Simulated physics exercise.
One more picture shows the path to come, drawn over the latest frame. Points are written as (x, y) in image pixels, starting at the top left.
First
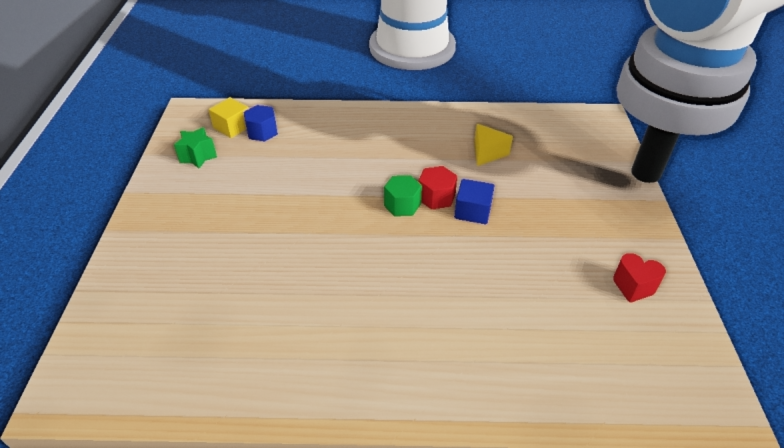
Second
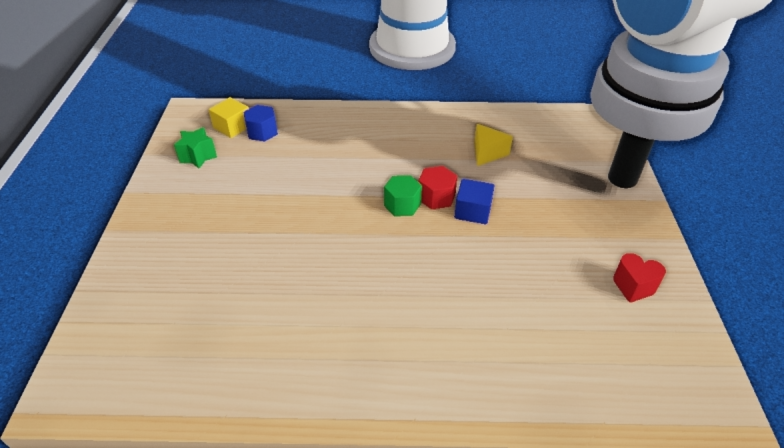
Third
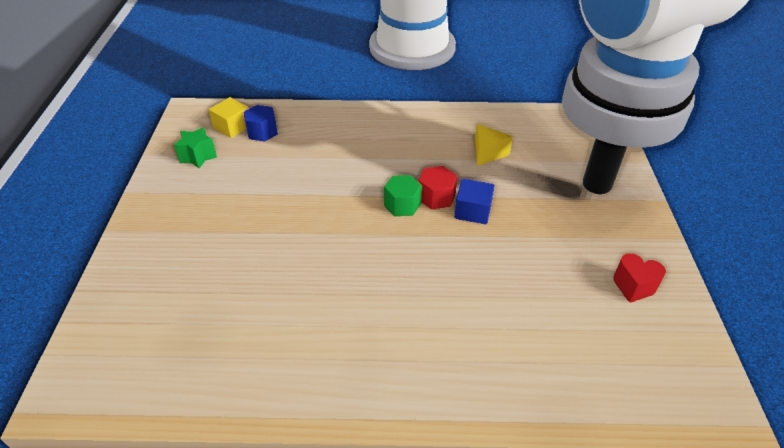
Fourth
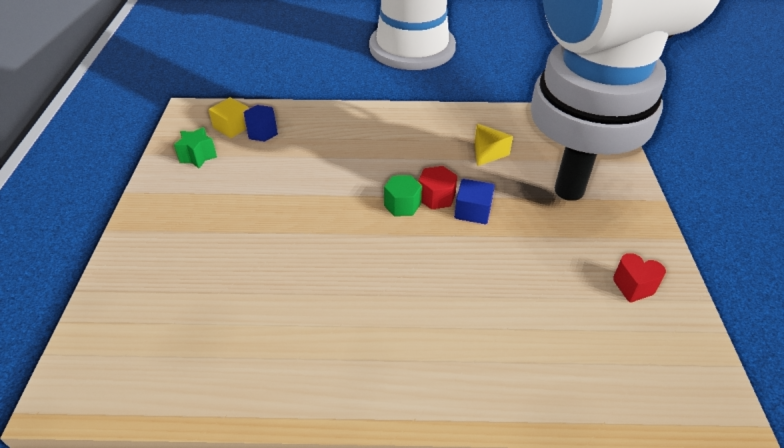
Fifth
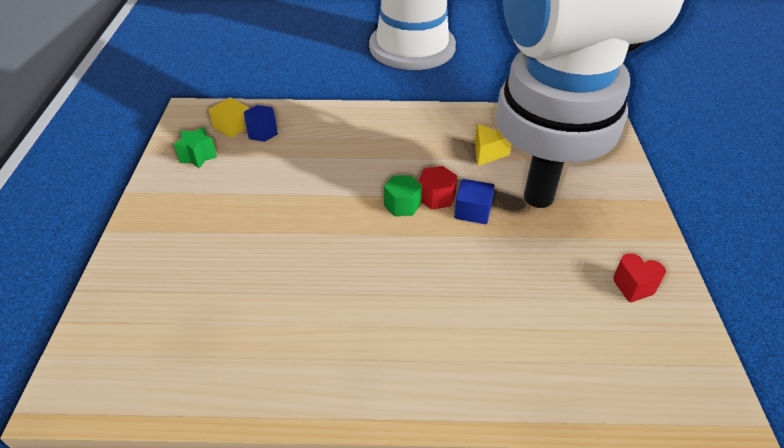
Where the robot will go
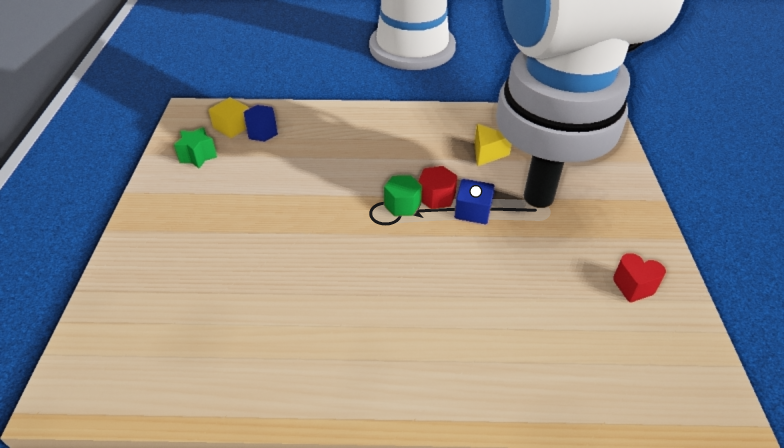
On a wooden board over a blue surface, a robot arm's black tip moved left and slightly nearer, approaching the blue cube beside the red and green blocks, while all the colored blocks stayed still.
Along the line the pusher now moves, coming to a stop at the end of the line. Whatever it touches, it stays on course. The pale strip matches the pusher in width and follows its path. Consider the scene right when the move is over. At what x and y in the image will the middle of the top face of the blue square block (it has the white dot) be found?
Its top centre lands on (353, 195).
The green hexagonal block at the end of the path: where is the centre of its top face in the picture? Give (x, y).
Its top middle: (319, 190).
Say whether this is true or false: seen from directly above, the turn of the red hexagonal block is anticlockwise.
That claim is false.
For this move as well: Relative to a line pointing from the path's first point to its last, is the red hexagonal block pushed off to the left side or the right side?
My answer: Right.
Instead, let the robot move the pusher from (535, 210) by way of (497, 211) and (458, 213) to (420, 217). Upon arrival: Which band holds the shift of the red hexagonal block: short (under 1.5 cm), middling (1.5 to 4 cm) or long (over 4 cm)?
My prediction: Over 4 cm.
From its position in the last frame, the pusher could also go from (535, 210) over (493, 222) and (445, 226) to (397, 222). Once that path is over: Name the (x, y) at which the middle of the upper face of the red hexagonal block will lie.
It sits at (420, 161).
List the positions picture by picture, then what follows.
The first frame shows pusher's lower end (645, 175); green hexagonal block (403, 186); red hexagonal block (438, 177); blue square block (476, 191); yellow three-sided block (490, 135).
The second frame shows pusher (622, 180); blocks still.
The third frame shows pusher (597, 186); blocks still.
The fourth frame shows pusher (569, 192); blocks still.
The fifth frame shows pusher (538, 199); green hexagonal block (403, 186); red hexagonal block (438, 177); blue square block (476, 191); yellow three-sided block (490, 135).
Drawn move, from (535, 210) via (460, 209), ending at (386, 213); the dot is on the blue square block.
On the path given first. One third of the way, pusher (487, 198); green hexagonal block (397, 187); red hexagonal block (424, 173); blue square block (454, 189).
Two thirds of the way, pusher (436, 199); green hexagonal block (365, 189); red hexagonal block (391, 163), turned 50° clockwise; blue square block (403, 188).
At the end, pusher (386, 202); green hexagonal block (319, 190), turned 35° clockwise; red hexagonal block (390, 163), turned 50° clockwise; blue square block (353, 195); yellow three-sided block still.
